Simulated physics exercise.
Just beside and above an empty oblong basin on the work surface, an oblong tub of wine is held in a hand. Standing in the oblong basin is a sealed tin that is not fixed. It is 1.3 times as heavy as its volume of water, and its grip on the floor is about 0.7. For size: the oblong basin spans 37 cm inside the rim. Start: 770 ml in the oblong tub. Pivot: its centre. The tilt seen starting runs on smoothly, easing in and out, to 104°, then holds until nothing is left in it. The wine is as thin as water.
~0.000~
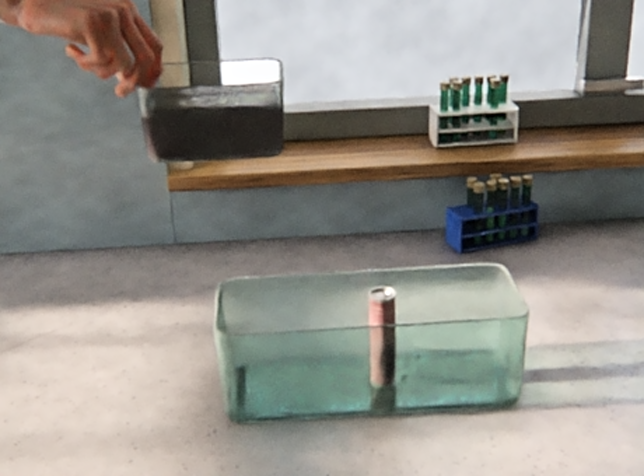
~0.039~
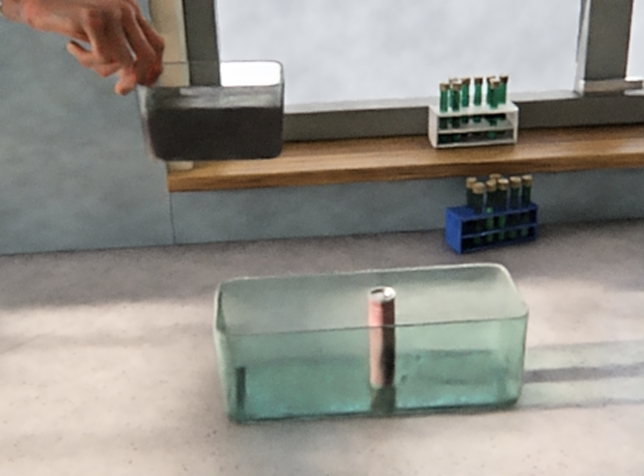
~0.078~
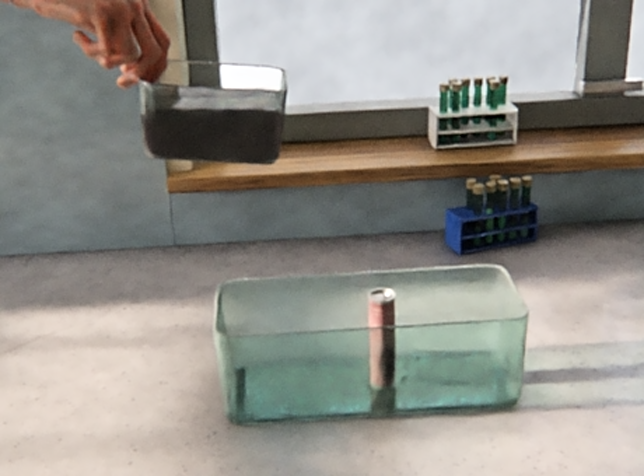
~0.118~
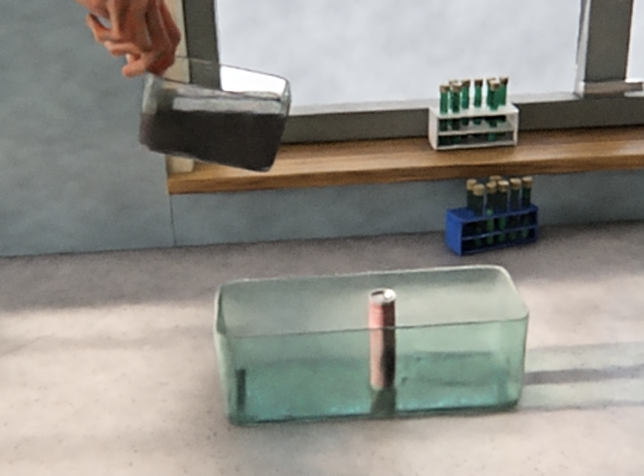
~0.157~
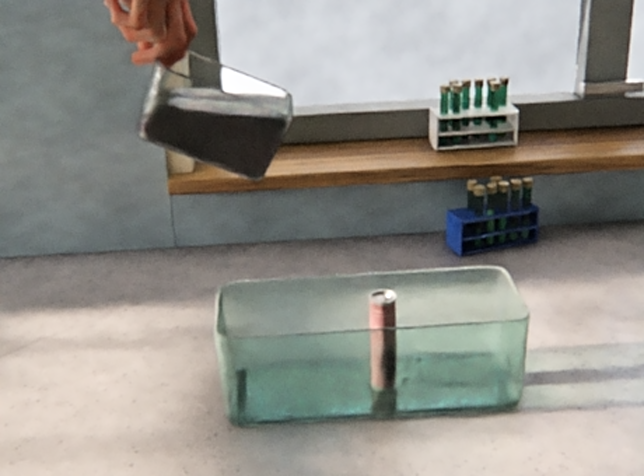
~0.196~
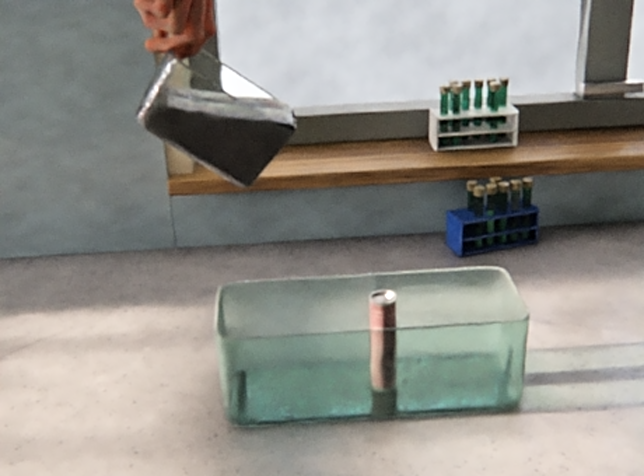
On a pale work surface by a window with two racks of corked tubes, a hand holds an oblong tub of dark liquid above a clear basin containing a tin, then smoothly tilts the tub steeply to the right.
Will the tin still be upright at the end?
Overturned.
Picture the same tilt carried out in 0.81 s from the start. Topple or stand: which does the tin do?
Result: Tin upright.
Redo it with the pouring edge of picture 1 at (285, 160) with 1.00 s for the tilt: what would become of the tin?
Then the tin remains standing.
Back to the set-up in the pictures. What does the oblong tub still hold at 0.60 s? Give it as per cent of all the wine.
4 in a hundred, give or take.
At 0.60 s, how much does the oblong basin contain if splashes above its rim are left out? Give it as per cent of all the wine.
Value: Approx. 80 %.
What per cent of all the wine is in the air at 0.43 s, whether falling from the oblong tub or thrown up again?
Share: Roughly 70 per cent.
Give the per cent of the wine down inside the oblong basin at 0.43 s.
Estimate - around 7 in a hundred parts.
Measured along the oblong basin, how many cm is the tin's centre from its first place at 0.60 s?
I'd put it at around 1 centimetres.
Then, 0.43 s in, the tilt is 101° and 22 per cent is still to pour; the tin stands where it began.
Then, 0.60 s in, the tilt is 104° and 4 per cent is still to pour; the tin stands 1 cm from where it began.
Then, 0.78 s in, the tilt is 104° and 0 per cent is still to pour; the tin leans 16°.
Then, 0.98 s in, the tilt is 104° and 0 per cent is still to pour; the tin leans 40°.
Finally, the tin lies on its side.
